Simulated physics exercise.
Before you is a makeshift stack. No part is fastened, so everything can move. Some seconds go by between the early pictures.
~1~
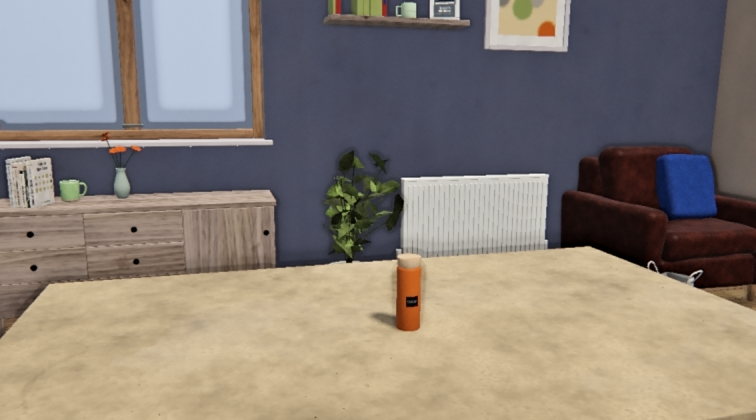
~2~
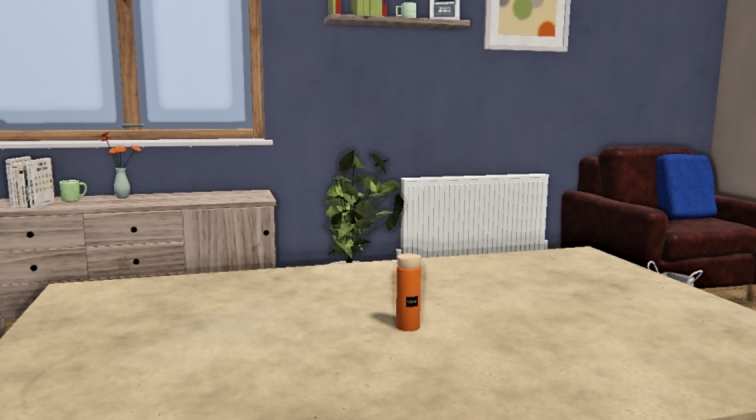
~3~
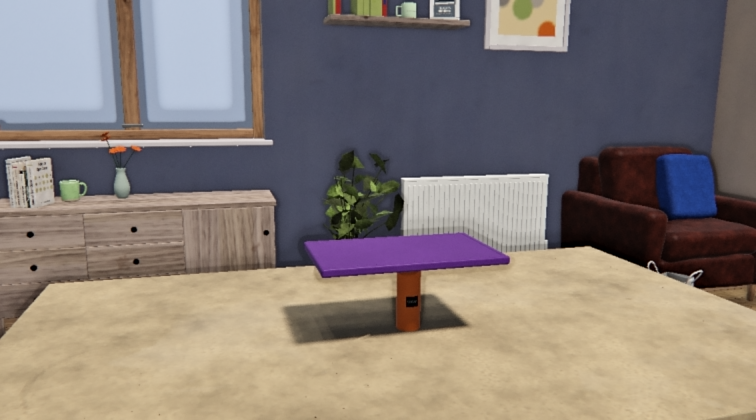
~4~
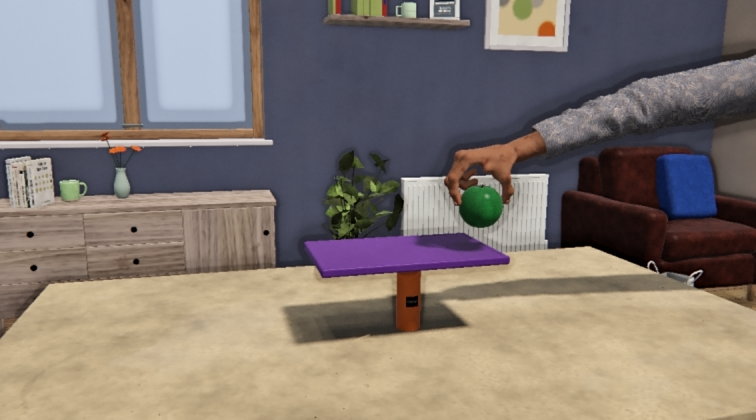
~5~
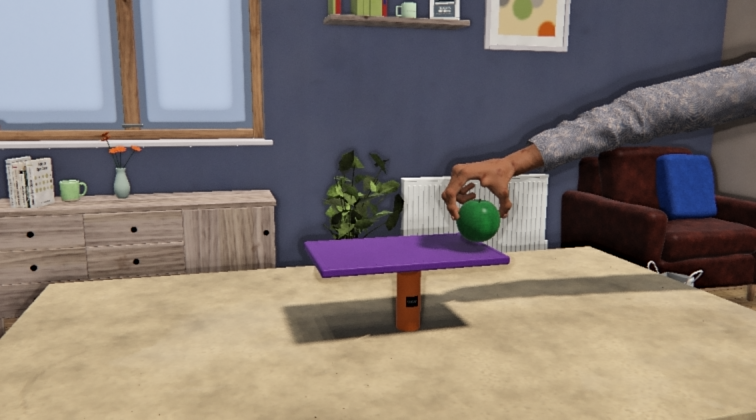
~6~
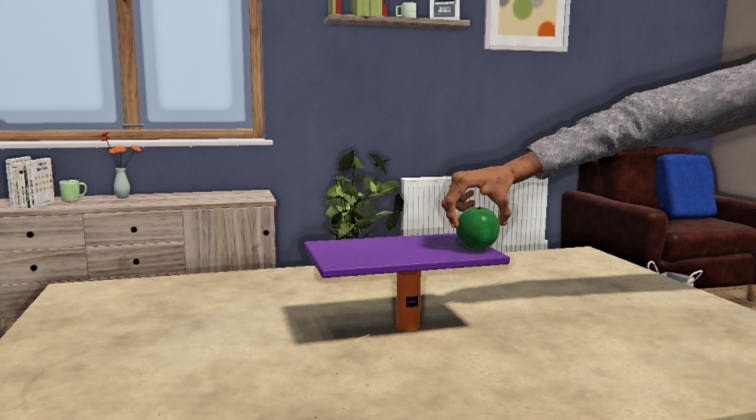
To begin with, an orange cylinder with a dark label stands alone on a table. A flat purple board then appears balanced across its top. Next, a hand reaches in from the right holding a green ball-like object and lowers it onto the board's right end, keeping its fingers around it.
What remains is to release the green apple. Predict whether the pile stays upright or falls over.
I expect the stack to come down, at least in part.
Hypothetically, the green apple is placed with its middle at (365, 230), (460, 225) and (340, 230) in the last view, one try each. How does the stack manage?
It goes over first, goes over second and goes over third.
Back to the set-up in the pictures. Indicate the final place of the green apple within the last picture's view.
Close to pixel (504, 313).
Then, 0.40 s past the last view, green apple now fallen; purple lid rocked 60° from its first pose.
Then, 0.60 s past the last view, purple lid rocked 73° from its first pose; orange shaker rocked 5° from its first pose.
Then, 0.90 s past the last view, purple lid now fallen; orange shaker rocked 51° from its first pose.
Then, 1.00 s past the last view, orange shaker now fallen.
Finally, fallen, green apple, purple lid and orange shaker. Final places as the last picture's camera would see them, green apple near (504, 313). The stack loses its balance.
